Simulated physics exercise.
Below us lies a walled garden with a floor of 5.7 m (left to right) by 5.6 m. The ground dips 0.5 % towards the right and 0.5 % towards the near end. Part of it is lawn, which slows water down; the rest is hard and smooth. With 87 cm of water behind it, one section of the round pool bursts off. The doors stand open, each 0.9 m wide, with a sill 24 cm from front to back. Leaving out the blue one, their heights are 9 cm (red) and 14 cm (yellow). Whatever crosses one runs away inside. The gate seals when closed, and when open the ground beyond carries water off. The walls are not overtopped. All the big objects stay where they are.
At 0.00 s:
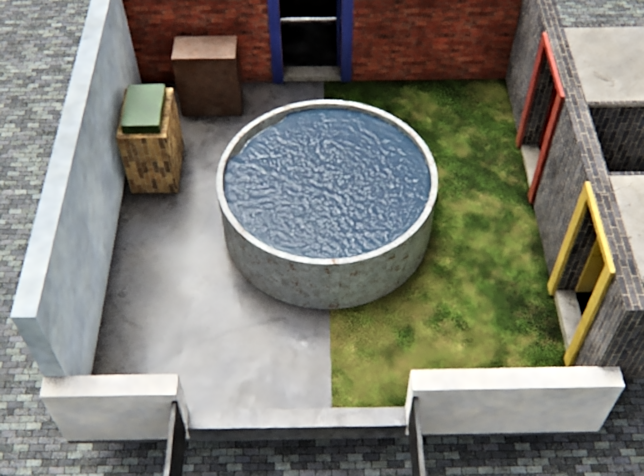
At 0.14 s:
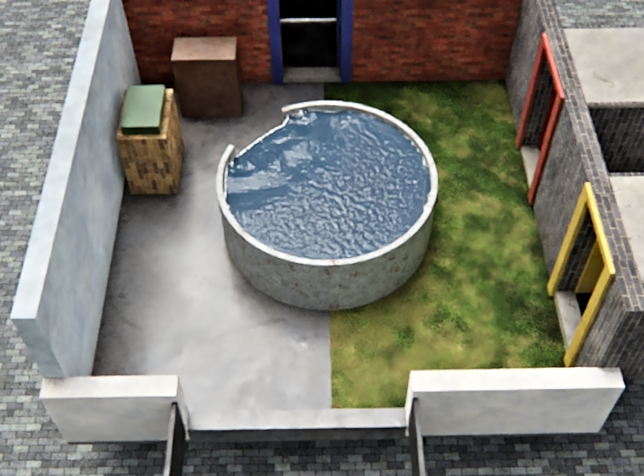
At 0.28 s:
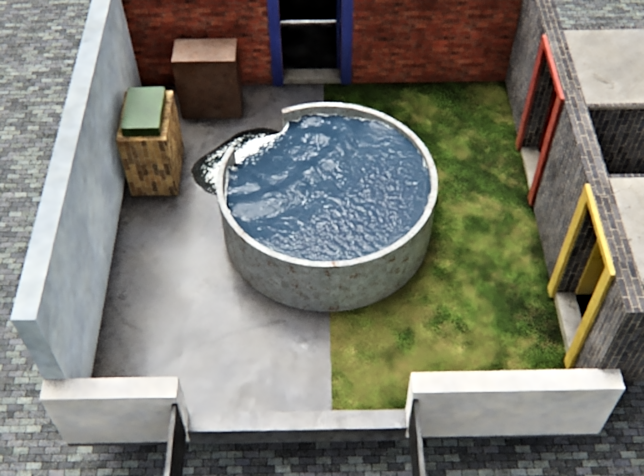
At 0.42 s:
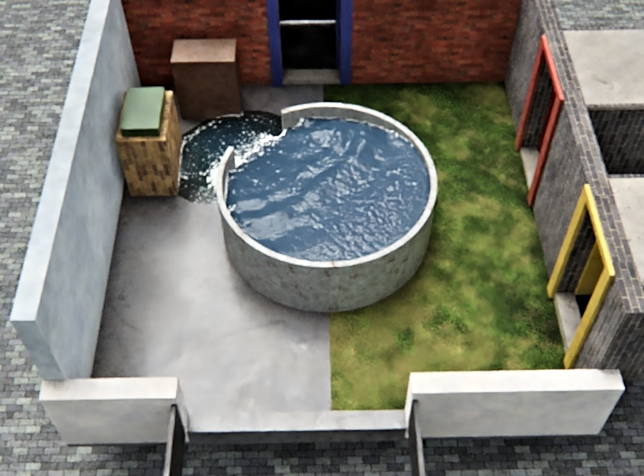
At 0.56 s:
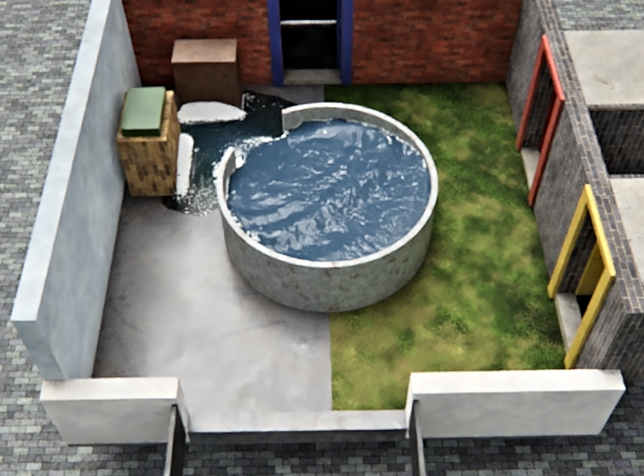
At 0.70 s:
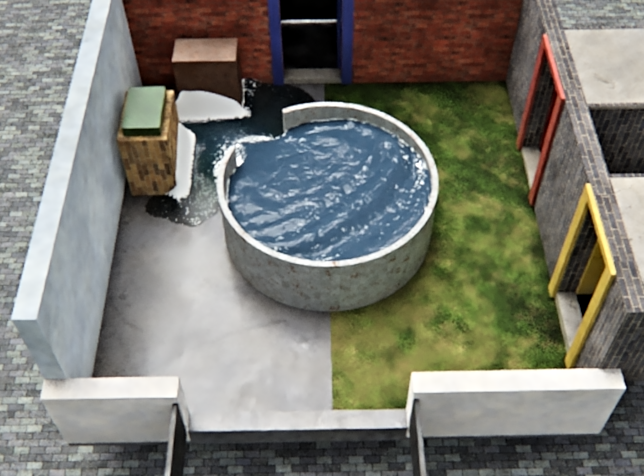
The clip opens on a walled yard, part paving and part grass, with a round pool full of still water. A section of the wall on its far left side breaks away and water pours through the gap onto the paving. The water spreads around the wooden and brown boxes and along the back towards the blue door.
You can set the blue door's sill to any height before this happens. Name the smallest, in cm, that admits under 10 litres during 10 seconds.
It would have to be roughly 27 cm high.
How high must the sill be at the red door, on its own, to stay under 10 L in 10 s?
About 14.5 cm at red.
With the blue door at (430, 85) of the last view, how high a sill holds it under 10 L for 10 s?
Roughly 17 cm.
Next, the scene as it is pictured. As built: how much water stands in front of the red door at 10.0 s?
Some 14.5 cm.
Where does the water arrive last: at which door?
The yellow one.
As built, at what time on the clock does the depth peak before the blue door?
Near 2.4 s.
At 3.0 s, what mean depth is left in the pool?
About 49 cm.
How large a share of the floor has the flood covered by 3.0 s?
Some 55 per cent of it.
After 1.4 s water covers 25 % of the floor, deepest (60 cm) near (220, 125); 16 cm at the blue door, 3 litres in over its 10 cm sill.
After 3.0 s water covers 55 % of the floor, deepest (46 cm) near (142, 94); 21 cm at the blue door, 84 litres in over its 10 cm sill.
After 10.0 s water covers 100 % of the floor, deepest (18 cm) near (193, 161); 12 cm at the blue door, 233 litres in over its 10 cm sill.
At the blue door as built, the water arrived by 0.9 s and peaked near 22 cm at 2.4 s.
Run again over the same 10 s with other heights there, 18 litres in over 24.5 cm, 1 litre over 33.5 cm. The limit of 10 litres is kept from about 27 cm up.
